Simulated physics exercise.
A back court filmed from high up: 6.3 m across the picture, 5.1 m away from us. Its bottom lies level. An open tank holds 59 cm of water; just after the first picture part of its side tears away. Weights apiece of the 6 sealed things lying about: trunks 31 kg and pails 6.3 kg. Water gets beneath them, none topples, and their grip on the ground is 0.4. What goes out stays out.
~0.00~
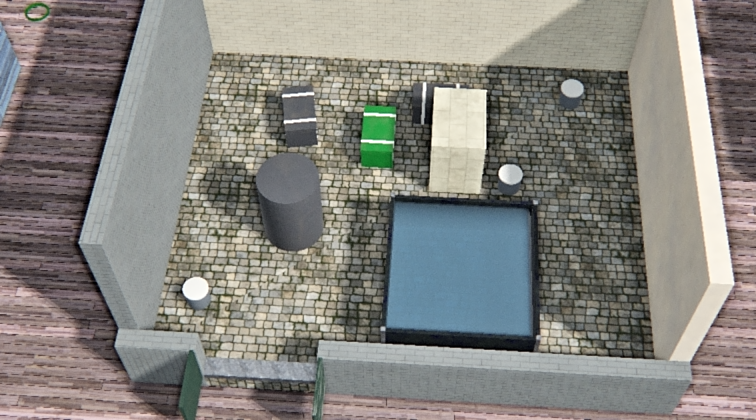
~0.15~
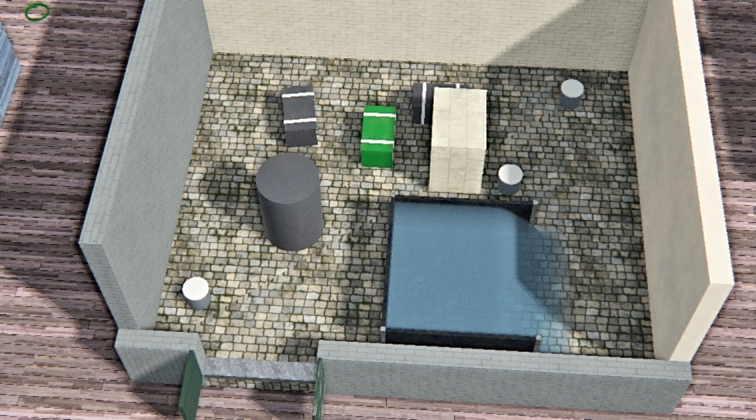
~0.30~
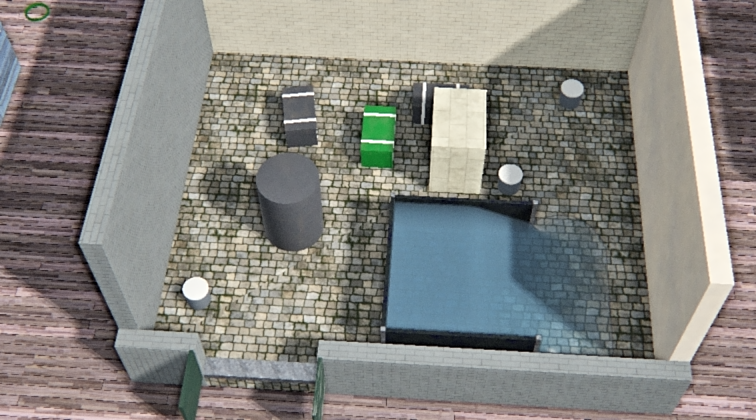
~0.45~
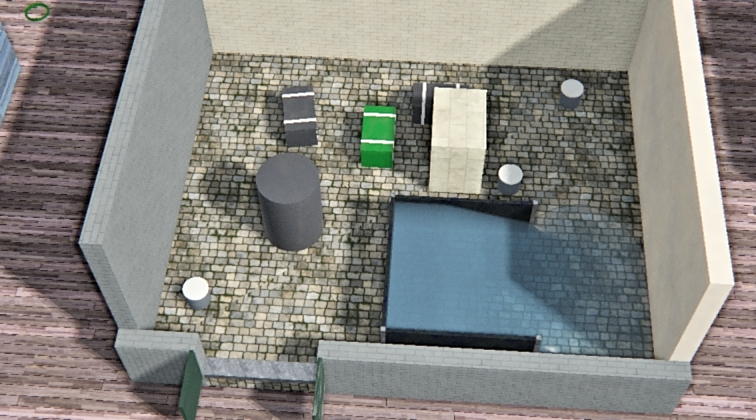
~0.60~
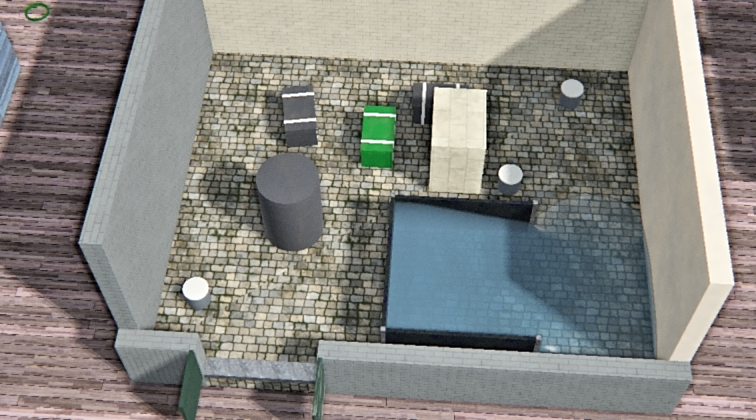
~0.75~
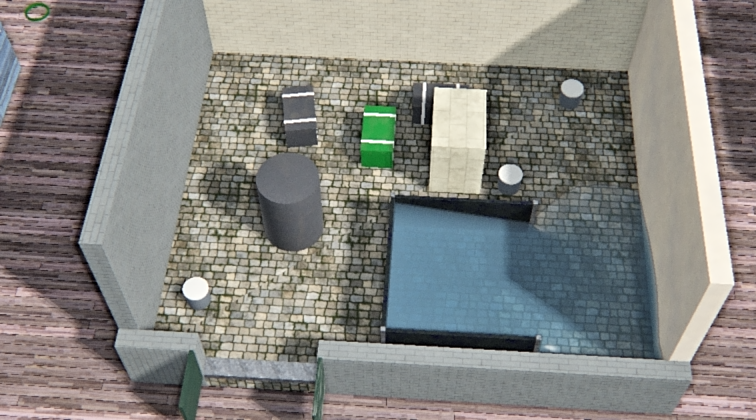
In a walled, stone-paved yard seen from above, the right side of a square tank of blue water gave way, and water spread across the paving to the right-hand wall while the boxes stayed still.
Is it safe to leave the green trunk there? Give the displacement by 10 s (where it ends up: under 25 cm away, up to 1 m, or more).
Green trunk stays put.
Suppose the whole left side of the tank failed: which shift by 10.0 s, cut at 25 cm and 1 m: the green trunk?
Then the green trunk is nudged along.
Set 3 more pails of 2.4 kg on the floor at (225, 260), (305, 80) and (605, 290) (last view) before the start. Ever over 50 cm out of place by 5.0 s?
In turn: Less, over, past it.
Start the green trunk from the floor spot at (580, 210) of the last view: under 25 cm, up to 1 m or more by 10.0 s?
It gets carried off.
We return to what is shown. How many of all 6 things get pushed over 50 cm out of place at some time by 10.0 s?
That makes 3.
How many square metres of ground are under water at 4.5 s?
Roughly 21 m2.
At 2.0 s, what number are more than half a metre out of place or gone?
0 of them.
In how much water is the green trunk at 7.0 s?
Roughly 4 cm.
After 2.0 s the green trunk is near (379, 128), 0.0 m from its start, aground; 0 of 6 are out; 0 afloat.
After 4.5 s the green trunk is near (379, 128), 0.0 m from its start, aground; 0 of 6 are out; 0 afloat.
After 7.0 s the green trunk is near (374, 130), 0.1 m from its start, aground; 0 of 6 are out; 0 afloat.
After 10.0 s the green trunk is near (374, 130), 0.1 m from its start, aground; 0 of 6 are out; 0 afloat.
